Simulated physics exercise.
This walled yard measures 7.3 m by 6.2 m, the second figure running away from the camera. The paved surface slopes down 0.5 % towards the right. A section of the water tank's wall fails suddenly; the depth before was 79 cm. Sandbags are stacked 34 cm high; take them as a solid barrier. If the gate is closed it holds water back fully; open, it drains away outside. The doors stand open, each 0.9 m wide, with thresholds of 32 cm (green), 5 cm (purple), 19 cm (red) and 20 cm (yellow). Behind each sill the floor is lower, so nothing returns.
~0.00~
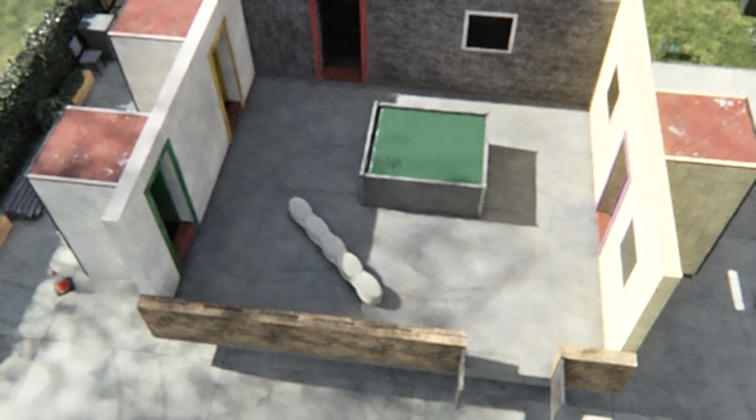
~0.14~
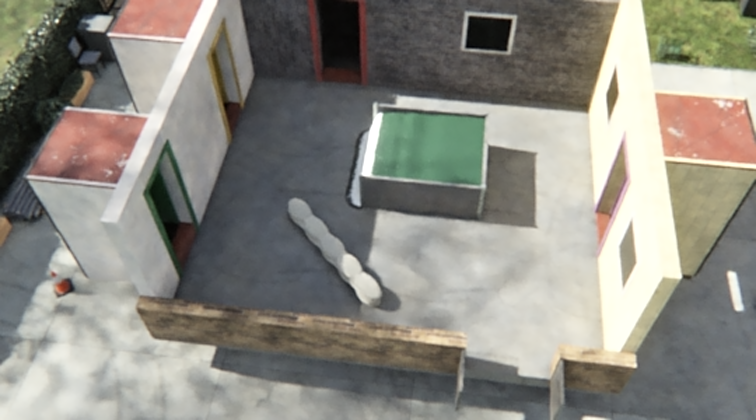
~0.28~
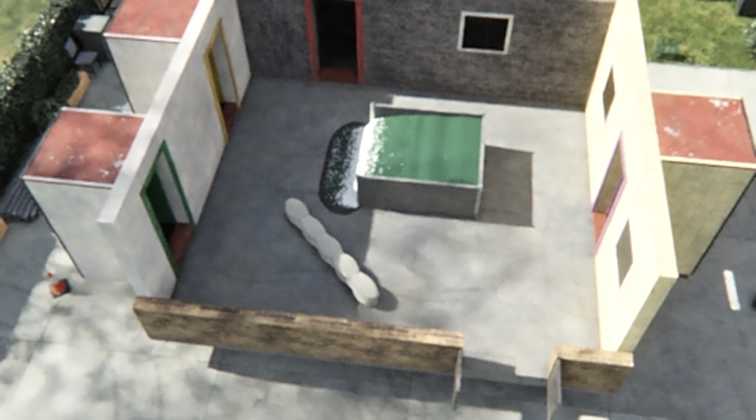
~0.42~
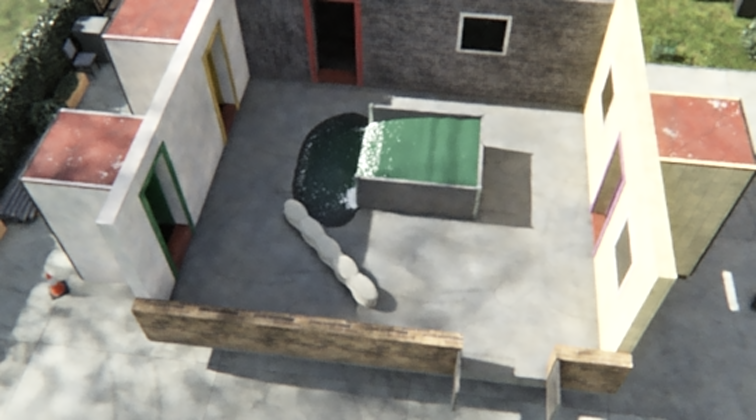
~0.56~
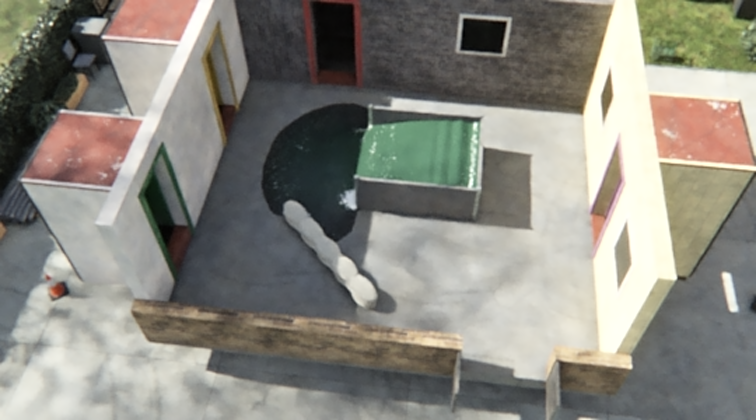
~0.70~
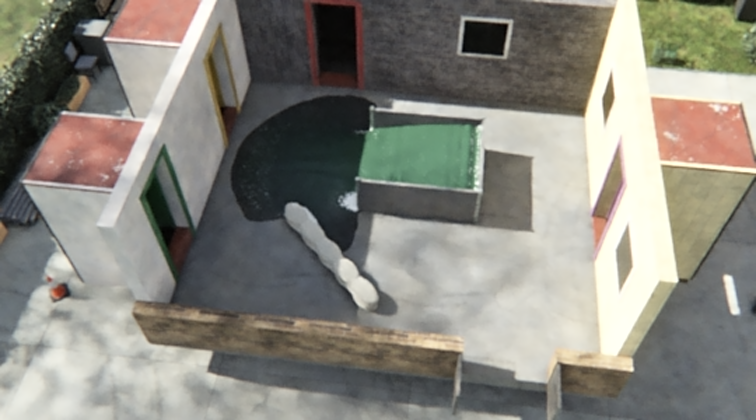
Water bursting from the left side of a green-topped tank, foaming and spreading darkly across a walled yard behind pale sandbags.
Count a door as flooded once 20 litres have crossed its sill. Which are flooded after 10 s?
Door by door: At the green door it keeps below the limit; at the purple door it goes over the limit; at the red door it keeps below the limit; at the yellow door it goes over the limit.
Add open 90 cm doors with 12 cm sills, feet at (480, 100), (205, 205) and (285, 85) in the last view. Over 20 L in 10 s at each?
In turn: Below, above, above.
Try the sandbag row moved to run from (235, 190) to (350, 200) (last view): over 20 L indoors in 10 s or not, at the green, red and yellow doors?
Against that limit: Green under, red not over, yellow above.
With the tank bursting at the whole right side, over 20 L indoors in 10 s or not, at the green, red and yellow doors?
Against that limit: Green under, red not over, yellow below.
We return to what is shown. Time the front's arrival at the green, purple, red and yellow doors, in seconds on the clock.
Arrival: Green 1.4 s, purple 6.5 s, red 1.0 s, yellow 0.8 s.
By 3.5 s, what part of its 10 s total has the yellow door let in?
Some 95 per cent by then.
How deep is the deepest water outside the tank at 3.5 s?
Up to some 30 cm.
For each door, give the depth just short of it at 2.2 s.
Depths in cm: Green 15, purple 0, red 5, yellow 36.
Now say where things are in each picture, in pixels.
In the first picture, the water tank at (427, 146) is whole and still, 79 cm deep.
In the second picture, water pours out at (371, 160) and has run 1.0 m, to a hidden place; typically 10 cm deep outside, 79 cm at the water tank's back.
In the third picture, water pours out at (367, 161) and has run 1.2 m, to (352, 125); typically 12 cm deep outside, 79 cm at the water tank's back.
In the fourth picture, water pours out at (366, 163) and has run 1.6 m, to (341, 118); typically 11 cm deep outside, 78 cm at the water tank's back.
In the fifth picture, water pours out at (366, 165) and has run 2.0 m, to (281, 136); typically 8 cm deep outside, 71 cm at the water tank's back.
In the sixth picture, water pours out at (367, 167) and has run 2.6 m, to (246, 143); typically 7 cm deep outside, 66 cm at the water tank's back.
After 1.4 s water covers 30 % of the floor and is deepest (42 cm) near (229, 166); green door not reached, purple door not reached, red door 5 cm at the sill, 0 L in, yellow door 35 cm at the sill, 23 L in.
After 2.2 s water covers 35 % of the floor and is deepest (48 cm) near (251, 81); green door 15 cm at the sill, 0 L in, purple door not reached, red door 5 cm at the sill, 0 L in, yellow door 36 cm at the sill, 83 L in.
After 3.5 s water covers 50 % of the floor and is deepest (30 cm) near (251, 81); green door 11 cm at the sill, 0 L in, purple door not reached, red door 17 cm at the sill, 0 L in, yellow door 24 cm at the sill, 139 L in.
After 6.0 s water covers 80 % of the floor and is deepest (20 cm) near (580, 129); green door 9 cm at the sill, 0 L in, purple door not reached, red door 10 cm at the sill, 0 L in, yellow door 10 cm at the sill, 145 L in.
After 10.0 s water covers 95 % of the floor and is deepest (12 cm) near (595, 375); green door 7 cm at the sill, 0 L in, purple door 12 cm at the sill, 54 L in, red door 5 cm at the sill, 0 L in, yellow door 4 cm at the sill, 145 L in.
